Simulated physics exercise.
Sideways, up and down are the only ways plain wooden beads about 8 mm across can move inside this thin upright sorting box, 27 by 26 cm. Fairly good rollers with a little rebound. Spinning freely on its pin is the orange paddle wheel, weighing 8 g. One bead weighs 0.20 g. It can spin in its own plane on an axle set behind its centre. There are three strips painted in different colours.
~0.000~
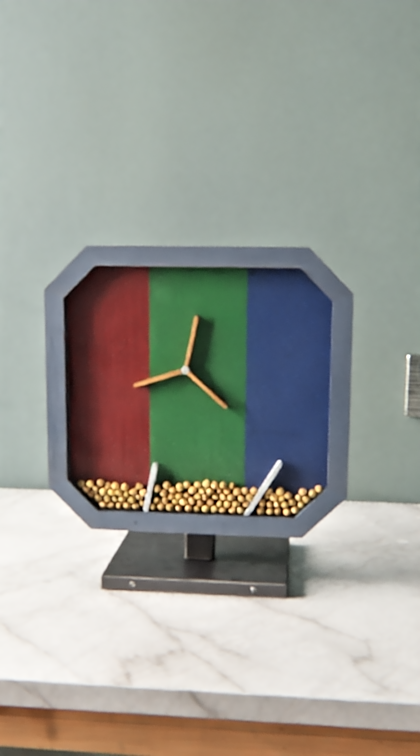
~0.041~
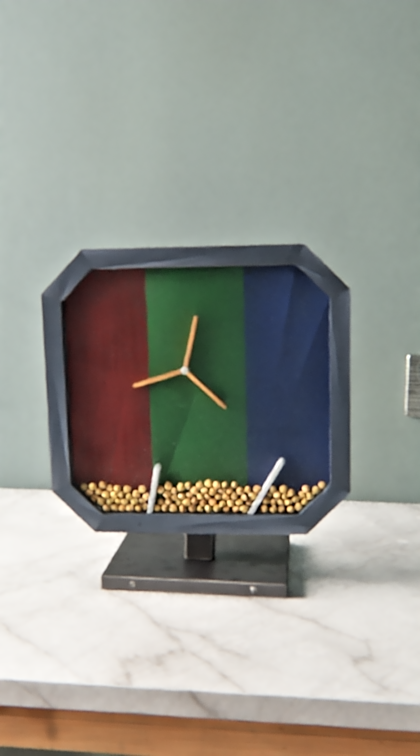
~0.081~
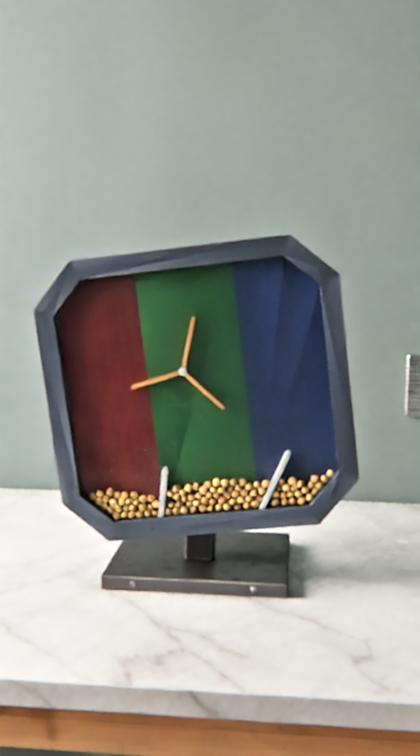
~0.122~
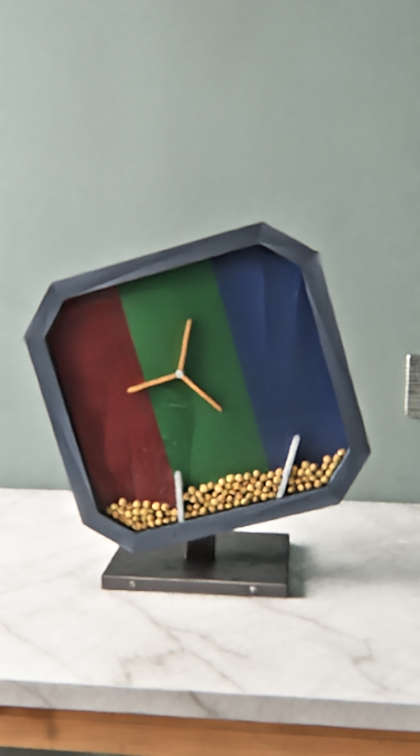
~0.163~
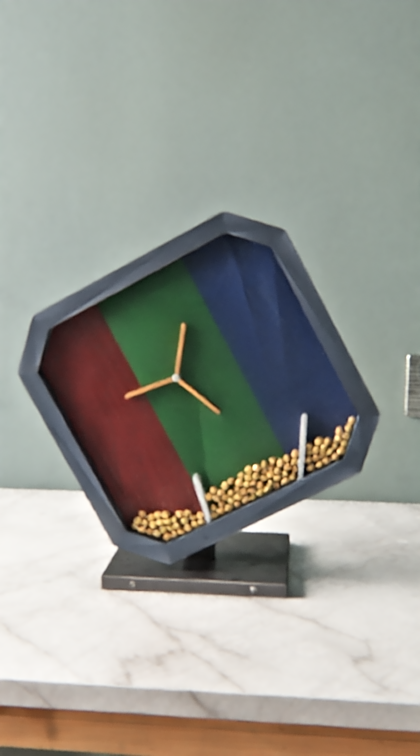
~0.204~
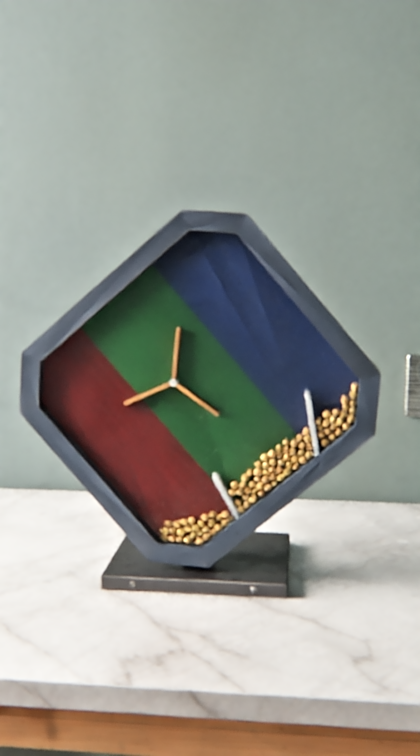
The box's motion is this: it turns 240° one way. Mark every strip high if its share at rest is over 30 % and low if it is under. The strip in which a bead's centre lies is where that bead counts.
Shares at rest: Red low, blue high, green low.
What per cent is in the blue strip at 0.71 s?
About 20 per cent.
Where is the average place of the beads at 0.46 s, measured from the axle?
10 cm right, 3 cm above.
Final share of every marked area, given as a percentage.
Tally: Red strip = 0; blue strip = 85; green strip = 15.
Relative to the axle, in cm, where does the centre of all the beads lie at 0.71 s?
The middle sits around 2 cm right of it and 2 cm below it.
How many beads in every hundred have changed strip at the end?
About 70 in a hundred.
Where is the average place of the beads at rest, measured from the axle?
Right: About 3 cm; below: About 12 cm.
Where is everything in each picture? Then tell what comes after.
The first picture shows level; about 100 beads; beads' middle (196, 497); highest (207, 484); orange paddle wheel (186, 370); red (111, 389), blue (286, 394), green (197, 391).
The second picture shows turned 2° anticlockwise; beads' middle (199, 498); highest (322, 485).
The third picture shows turned 7° anticlockwise; beads' middle (209, 497); highest (331, 474); wall ends (165, 470), (288, 454).
The fourth picture shows turned 16° anticlockwise; beads' middle (225, 495); highest (342, 452); orange paddle wheel (180, 374).
The fifth picture shows turned 29° anticlockwise; beads' middle (245, 487); highest (352, 421).
The sixth picture shows turned 41° anticlockwise; beads' middle (265, 476); highest (355, 387); orange paddle wheel (174, 382); red (132, 446), blue (265, 335), green (197, 391).
After 0.46 s, it stands 120° anticlockwise; the beads' middle is 10 cm right of and 3 cm above the centre; red 30 %, blue 20 %, green 50 %.
After 0.71 s, it has come round 196° anticlockwise; the beads' middle is 2 cm right of and 2 cm below the centre; red 40 %, blue 20 %, green 40 %.
After 0.92 s, it has come round 240° anticlockwise; the beads' middle is 4 cm right of and 11 cm below the centre; red 5 %, blue 75 %, green 20 %.
All still by 2.6 s, it has come round 240° anticlockwise; red 0 %, blue 85 %, green 15 %.
